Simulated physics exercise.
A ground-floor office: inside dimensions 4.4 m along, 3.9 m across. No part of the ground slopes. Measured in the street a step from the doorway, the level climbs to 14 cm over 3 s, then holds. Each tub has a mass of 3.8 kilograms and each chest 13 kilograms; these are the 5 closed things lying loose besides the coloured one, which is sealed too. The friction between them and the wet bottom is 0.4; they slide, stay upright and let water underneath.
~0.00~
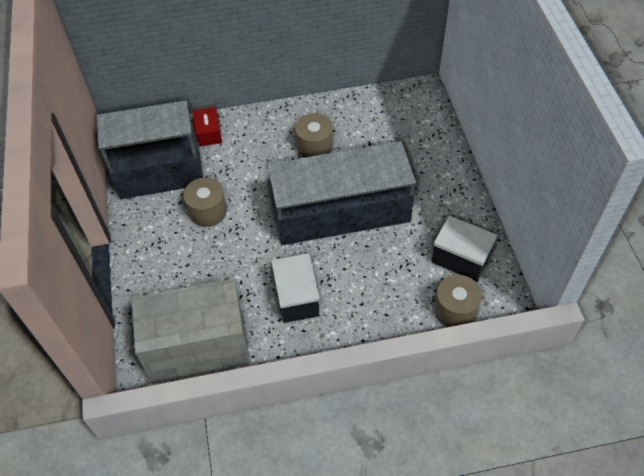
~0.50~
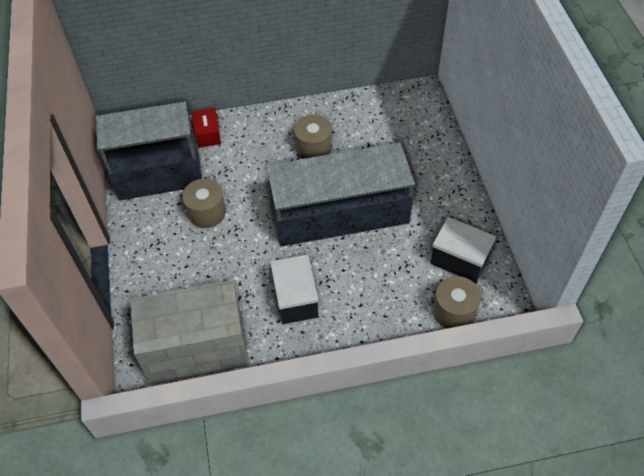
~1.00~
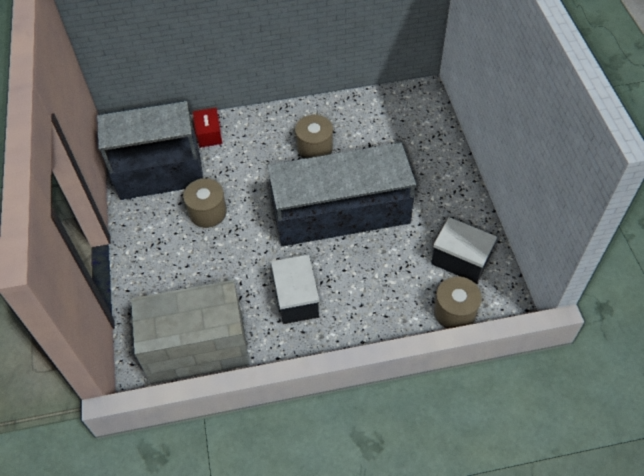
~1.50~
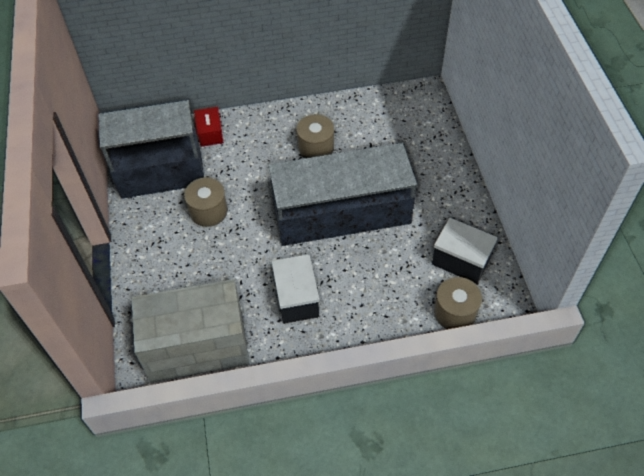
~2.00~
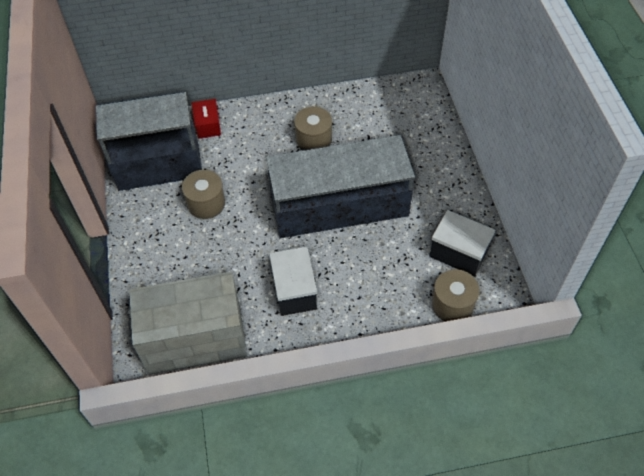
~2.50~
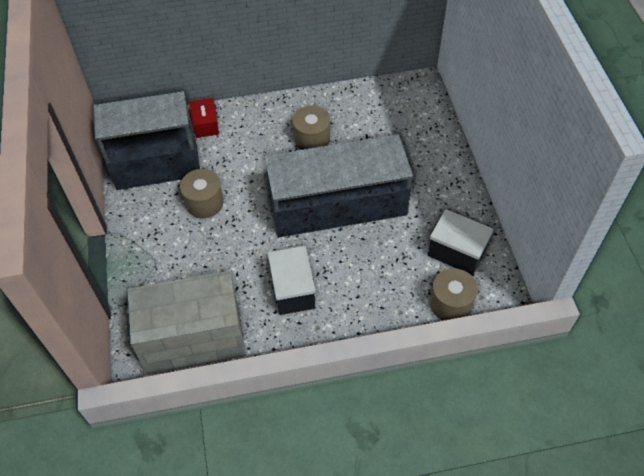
To begin with, a roofless room with a speckled floor holds grey blocks, tan round containers and a small red box, with bare grey ground outside. Greenish water then covers the ground around the walls, and finally a faint patch appears inside by the left opening, while the objects stay put.
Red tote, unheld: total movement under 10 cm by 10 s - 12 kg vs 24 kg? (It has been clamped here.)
The smaller figure is plenty.
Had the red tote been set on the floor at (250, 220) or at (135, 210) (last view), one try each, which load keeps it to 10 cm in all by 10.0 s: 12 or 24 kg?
For the first start the lighter one suffices; for the second the lighter one suffices.
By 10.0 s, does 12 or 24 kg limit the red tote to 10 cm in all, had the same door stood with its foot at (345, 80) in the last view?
Short version: The light mass is sufficient.
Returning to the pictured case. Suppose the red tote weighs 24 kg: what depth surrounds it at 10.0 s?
3 cm, roughly.
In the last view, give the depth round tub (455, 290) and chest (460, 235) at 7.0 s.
Depth approx. 2 cm / 3 cm.
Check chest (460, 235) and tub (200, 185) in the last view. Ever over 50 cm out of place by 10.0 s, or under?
In sequence, not exceeded; exceeded.
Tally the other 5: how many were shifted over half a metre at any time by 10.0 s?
I make that 3.
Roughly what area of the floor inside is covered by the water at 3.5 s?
That flooded area is roughly 2.0 m2.
After 3.5 s the red tote would be 0 cm from its start with 12 kg and 0 cm from its start with 24 kg; 0 cm of water round it then.
After 4.5 s the red tote would be 0 cm from its start with 12 kg and 0 cm from its start with 24 kg; 0 cm of water round it then.
After 7.0 s the red tote would be 0 cm from its start with 12 kg and 0 cm from its start with 24 kg; 1 cm of water round it then.
After 10.0 s the red tote would be 0 cm from its start with 12 kg and 0 cm from its start with 24 kg; 3 cm of water round it then.
